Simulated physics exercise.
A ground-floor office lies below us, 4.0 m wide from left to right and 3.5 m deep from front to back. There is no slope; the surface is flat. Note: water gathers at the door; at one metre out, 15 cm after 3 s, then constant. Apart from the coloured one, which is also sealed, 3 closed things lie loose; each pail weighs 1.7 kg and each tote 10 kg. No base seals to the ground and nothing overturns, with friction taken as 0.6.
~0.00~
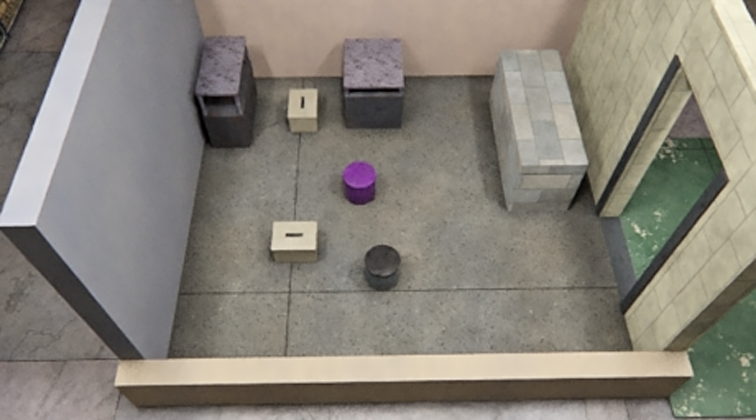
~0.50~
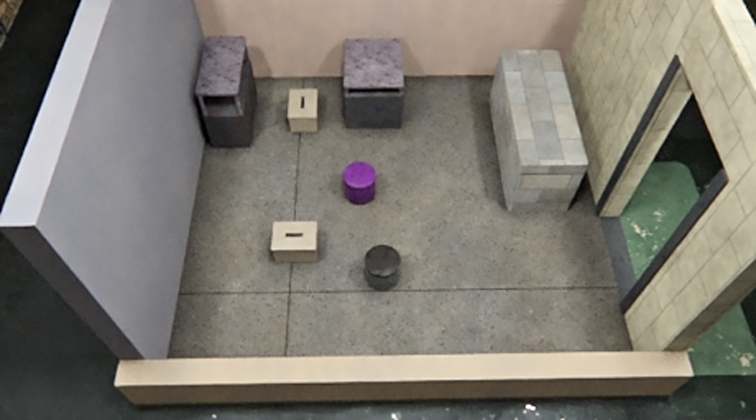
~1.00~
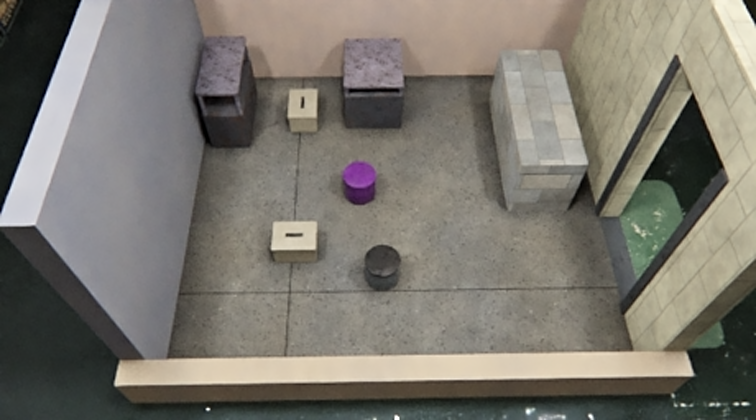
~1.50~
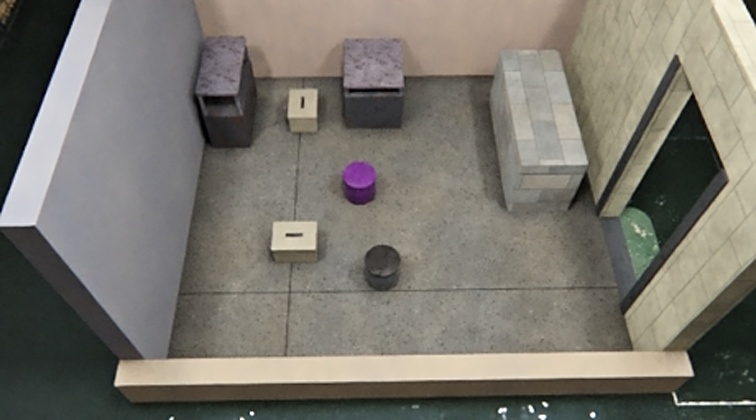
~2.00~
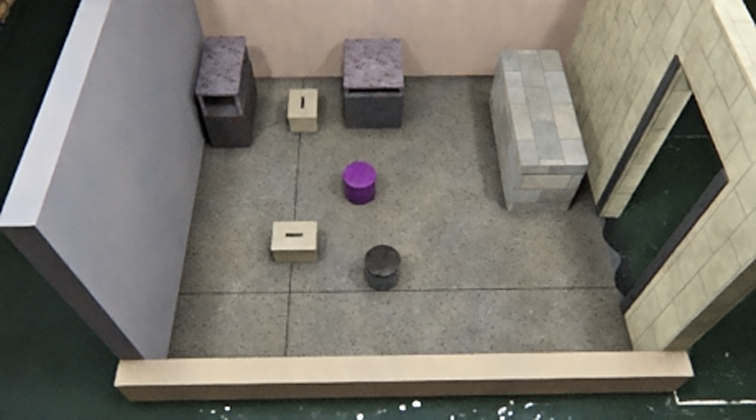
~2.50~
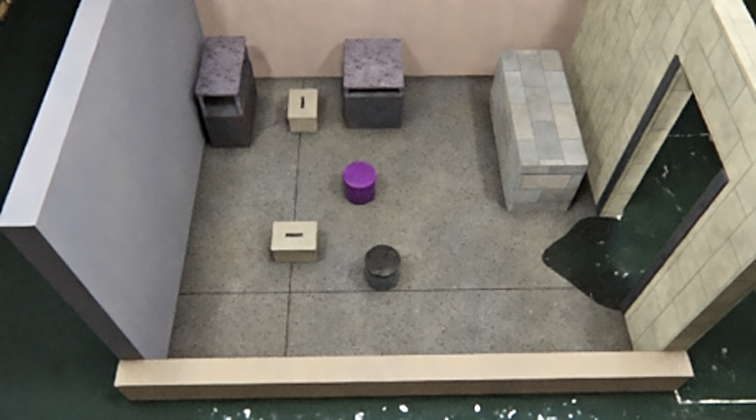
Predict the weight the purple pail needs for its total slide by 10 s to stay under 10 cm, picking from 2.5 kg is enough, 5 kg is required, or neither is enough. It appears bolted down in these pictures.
Prediction: 5 kg is required.
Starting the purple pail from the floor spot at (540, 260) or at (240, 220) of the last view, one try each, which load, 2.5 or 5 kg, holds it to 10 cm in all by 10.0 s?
Note, in order: None OK; none OK.
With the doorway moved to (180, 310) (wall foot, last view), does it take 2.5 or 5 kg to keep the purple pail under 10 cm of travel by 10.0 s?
I'd say the lighter one will work.
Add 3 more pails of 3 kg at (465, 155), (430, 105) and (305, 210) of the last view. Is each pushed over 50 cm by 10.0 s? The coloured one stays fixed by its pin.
Below the mark, below the mark, above the mark.
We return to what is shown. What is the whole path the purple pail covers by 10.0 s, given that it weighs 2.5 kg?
It would cover some 120 cm all told.
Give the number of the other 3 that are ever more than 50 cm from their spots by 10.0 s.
Result: 1.
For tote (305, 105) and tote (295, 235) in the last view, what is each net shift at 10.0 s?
0 cm and 0 cm respectively.
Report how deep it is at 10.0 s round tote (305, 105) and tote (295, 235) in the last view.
I'd put it at 5 cm and 6 cm respectively.
After 3.5 s the purple pail would be 0 cm from its start with 2.5 kg and 0 cm from its start with 5 kg; 0 cm of water round it then.
After 4.5 s the purple pail would be 1 cm from its start with 2.5 kg and 0 cm from its start with 5 kg; 2 cm of water round it then.
After 7.0 s the purple pail would be 60 cm from its start with 2.5 kg and 0 cm from its start with 5 kg; 3 cm of water round it then.
After 10.0 s the purple pail would be 84 cm from its start with 2.5 kg and 0 cm from its start with 5 kg; 5 cm of water round it then.
